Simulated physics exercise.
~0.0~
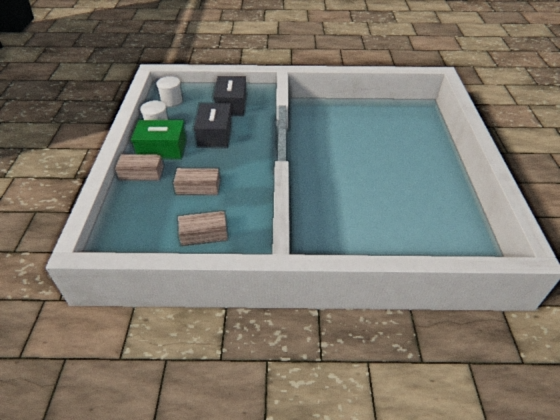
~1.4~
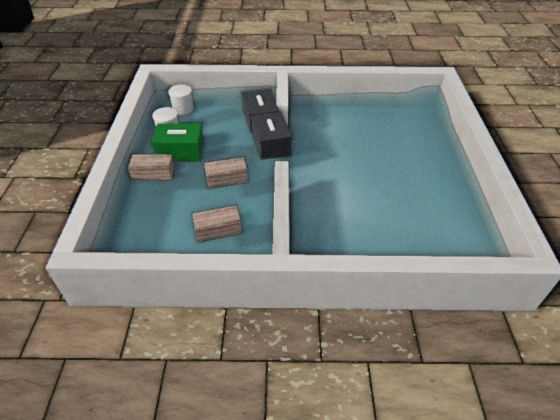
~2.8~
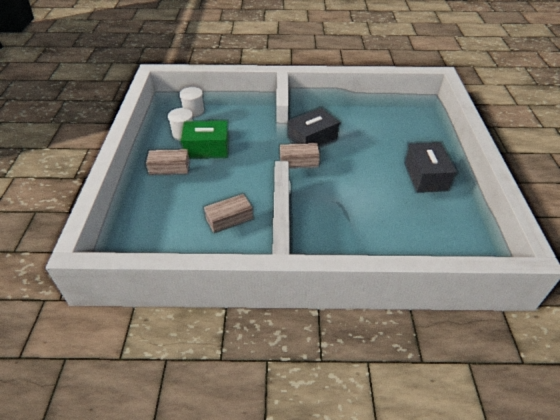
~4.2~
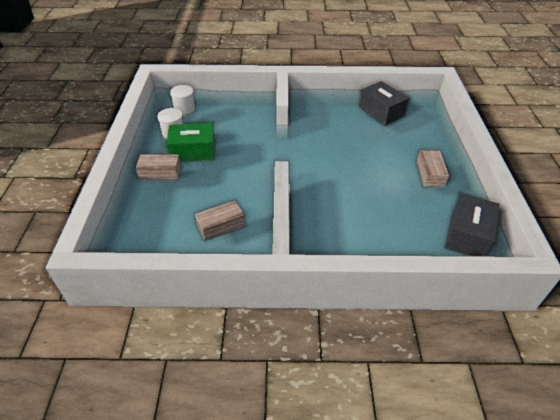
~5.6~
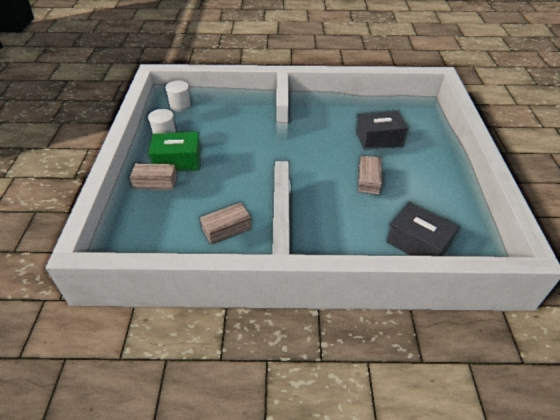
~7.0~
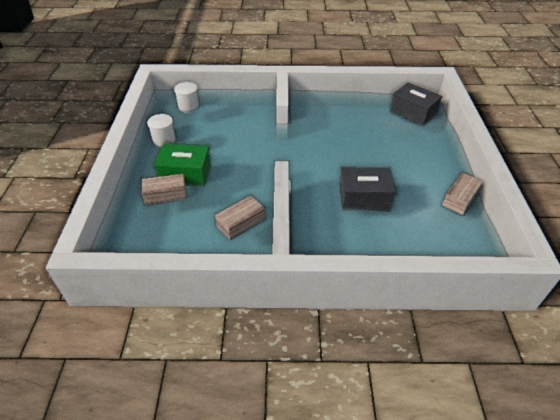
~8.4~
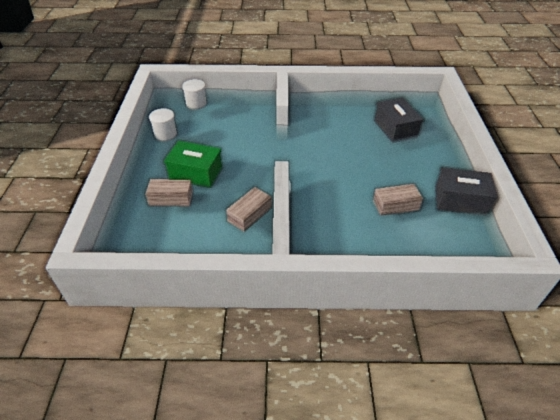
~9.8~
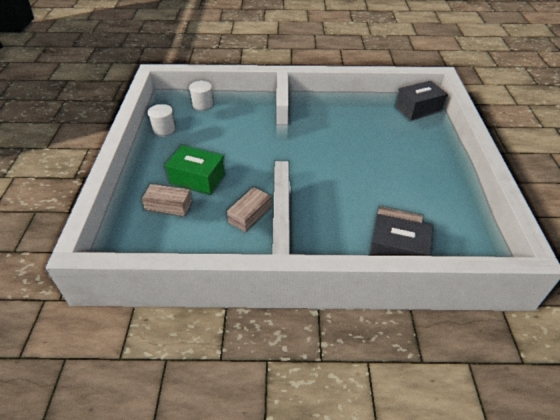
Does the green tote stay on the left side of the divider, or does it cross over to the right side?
The green tote stays on the left side of the divider, drifting only a little and still floating there at the end.
In the video, two dark totes and a wooden block drift through the gap in a divided basin and move around the right side, while a green tote, two white pails and two other blocks stay afloat on the left through the end.
